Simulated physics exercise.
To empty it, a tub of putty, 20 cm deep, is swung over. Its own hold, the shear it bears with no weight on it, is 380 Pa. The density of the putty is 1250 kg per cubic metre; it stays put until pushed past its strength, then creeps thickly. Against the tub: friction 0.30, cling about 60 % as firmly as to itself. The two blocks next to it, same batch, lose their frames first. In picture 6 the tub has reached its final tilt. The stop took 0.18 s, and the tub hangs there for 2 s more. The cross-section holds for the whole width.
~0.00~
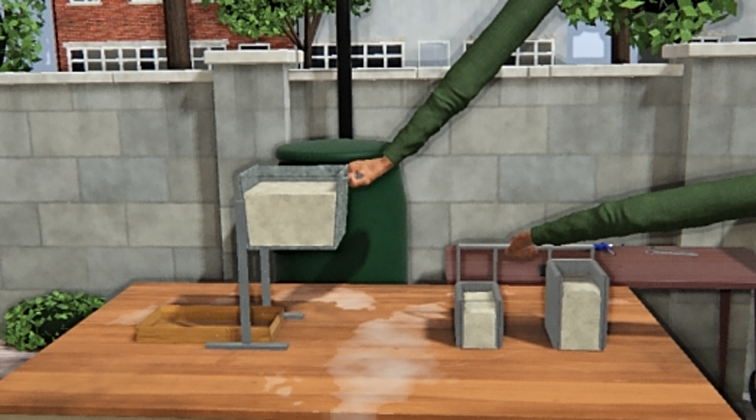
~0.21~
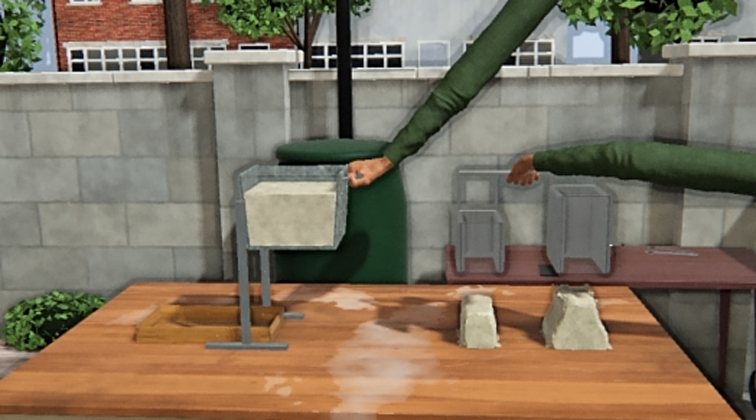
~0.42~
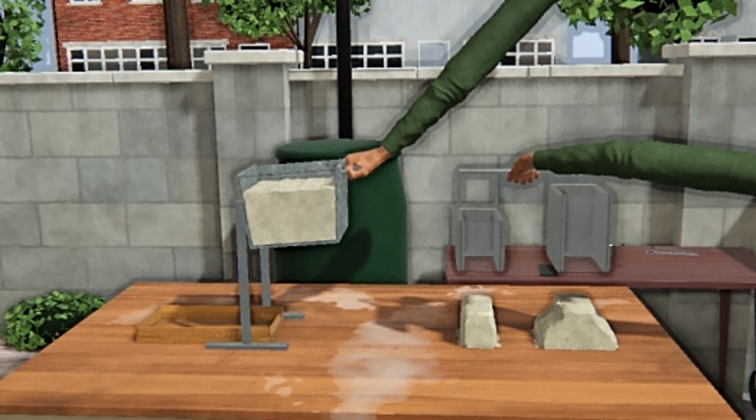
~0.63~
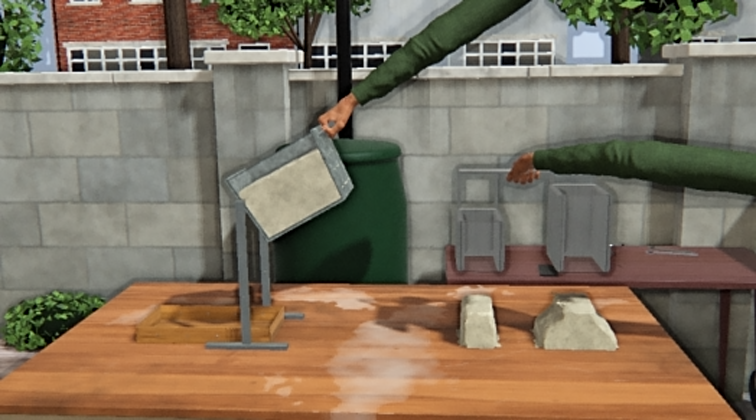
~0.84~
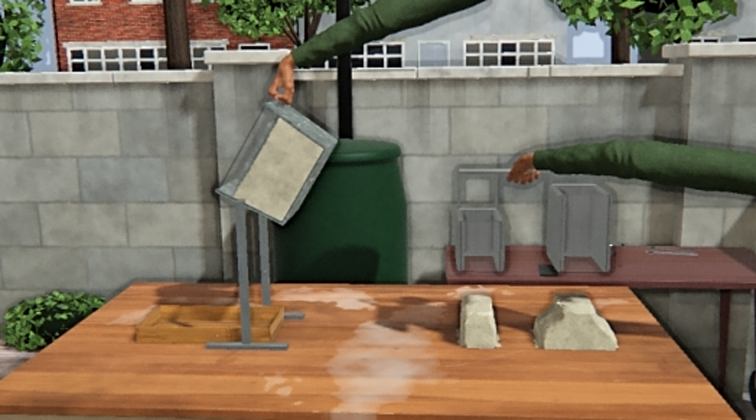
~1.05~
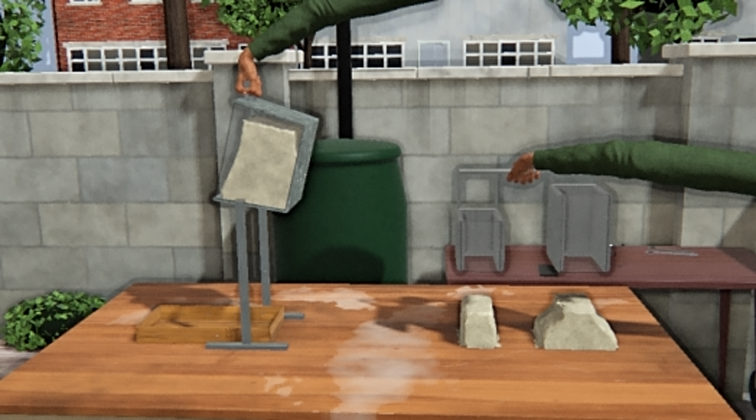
A grey tub of pale putty, gripped by a green-sleeved arm, sits on a stand at the left of a wooden table in a walled yard, seen steadily from the front. Two grey moulds surround pale blocks at right, with a green barrel behind. Another arm lifts the moulds away, the blocks slump, the right one more, and the tub's right side swings up and leftward into a steep tilt.
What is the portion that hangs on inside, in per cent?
The portion that hangs on inside is near 61 %.
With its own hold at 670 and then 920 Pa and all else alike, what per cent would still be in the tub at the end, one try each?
In turn about 100 %, 100 %.
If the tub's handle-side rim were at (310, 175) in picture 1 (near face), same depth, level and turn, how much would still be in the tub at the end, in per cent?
It would be near 100 %.
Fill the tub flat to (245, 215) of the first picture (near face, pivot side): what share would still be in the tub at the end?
Then about 100 %.
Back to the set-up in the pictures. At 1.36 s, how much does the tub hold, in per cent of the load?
Near 70 %.
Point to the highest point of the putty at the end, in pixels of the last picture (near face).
Around (251, 161).
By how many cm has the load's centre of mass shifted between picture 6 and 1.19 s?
About 4 cm.
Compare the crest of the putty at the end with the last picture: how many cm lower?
Roughly 11 cm.
After 1.19 s, the tub is at 76 degrees and holds 93 %.
After 1.36 s, the tub is at 76 degrees and holds 72 %.
After 1.53 s, the tub is at 76 degrees and holds 62 %.
After 1.70 s, the tub is at 76 degrees and holds 61 %.
After 3.05 s, the tub is at 76 degrees and holds 61 %.
